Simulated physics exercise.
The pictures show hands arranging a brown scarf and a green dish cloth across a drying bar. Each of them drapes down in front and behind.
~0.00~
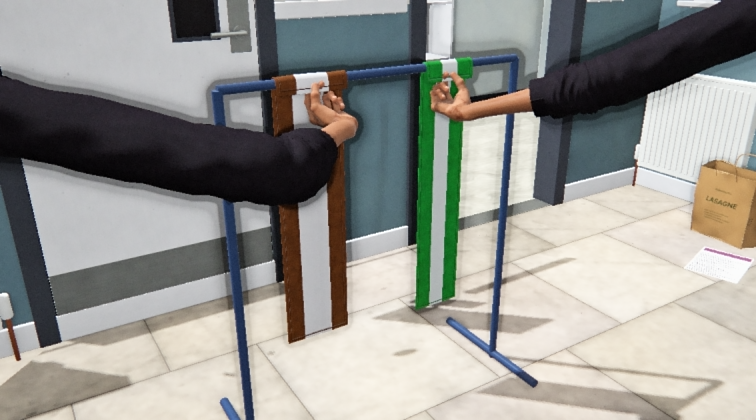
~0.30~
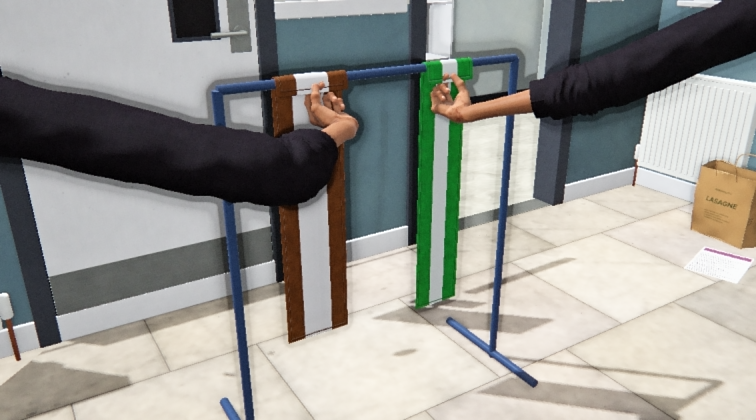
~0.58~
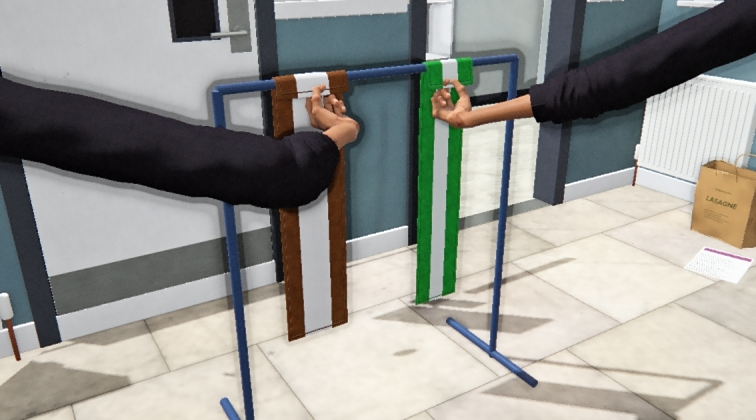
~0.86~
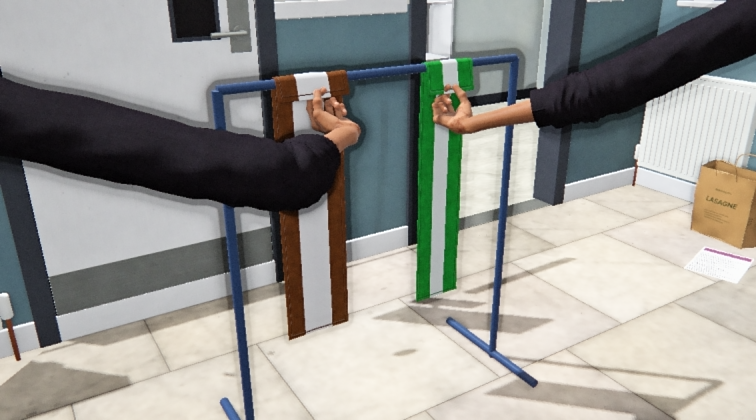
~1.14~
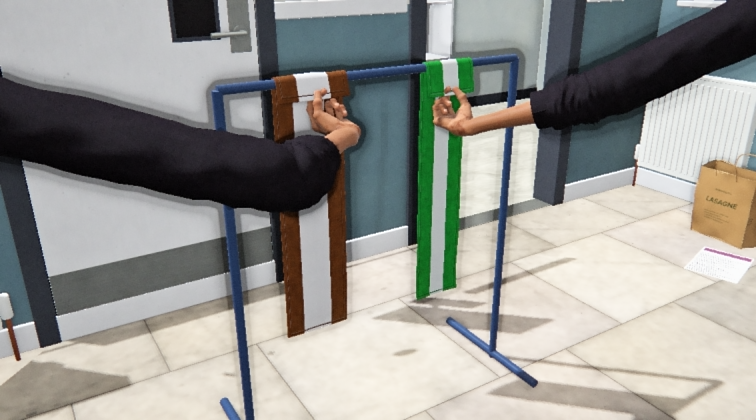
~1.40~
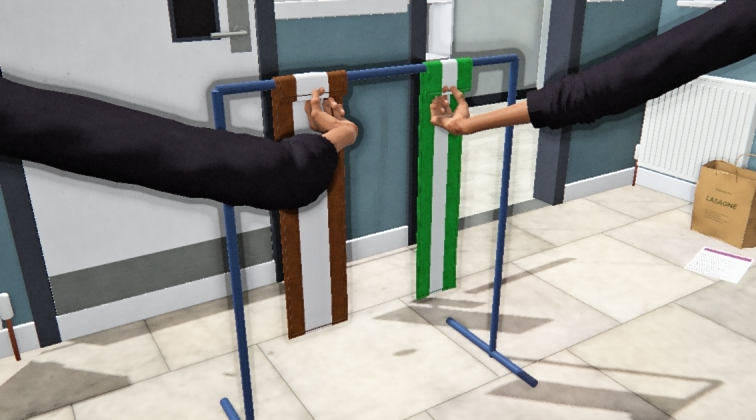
Two arms in black sleeves reach in from the left and right over a blue drying bar in a pale-tiled room, seen from slightly above by a still camera. A brown scarf hangs at left and a green cloth at right, both with pale centre stripes, before grey doors, a white radiator and a paper bag. The hands ease the short front ends slightly down while the long back ends creep up.
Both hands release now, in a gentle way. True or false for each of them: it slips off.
Brown scarf: True; green dish cloth: True.
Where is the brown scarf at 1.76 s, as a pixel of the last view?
(317, 306).
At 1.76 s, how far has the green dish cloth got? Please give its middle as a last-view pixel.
Freeze it then and you'll find it at (438, 233).
Around 1.76 s, scarf clear of the rail and dropping near (317, 306); dish cloth clear of the rail and dropping near (438, 233).
Around 2.00 s, scarf in a heap on the floor; dish cloth clear of the rail and dropping near (433, 359).
Finally, scarf in a heap on the floor; dish cloth in a heap on the floor near (434, 377). The brown scarf is pulled off by its long side and the green dish cloth slides off.
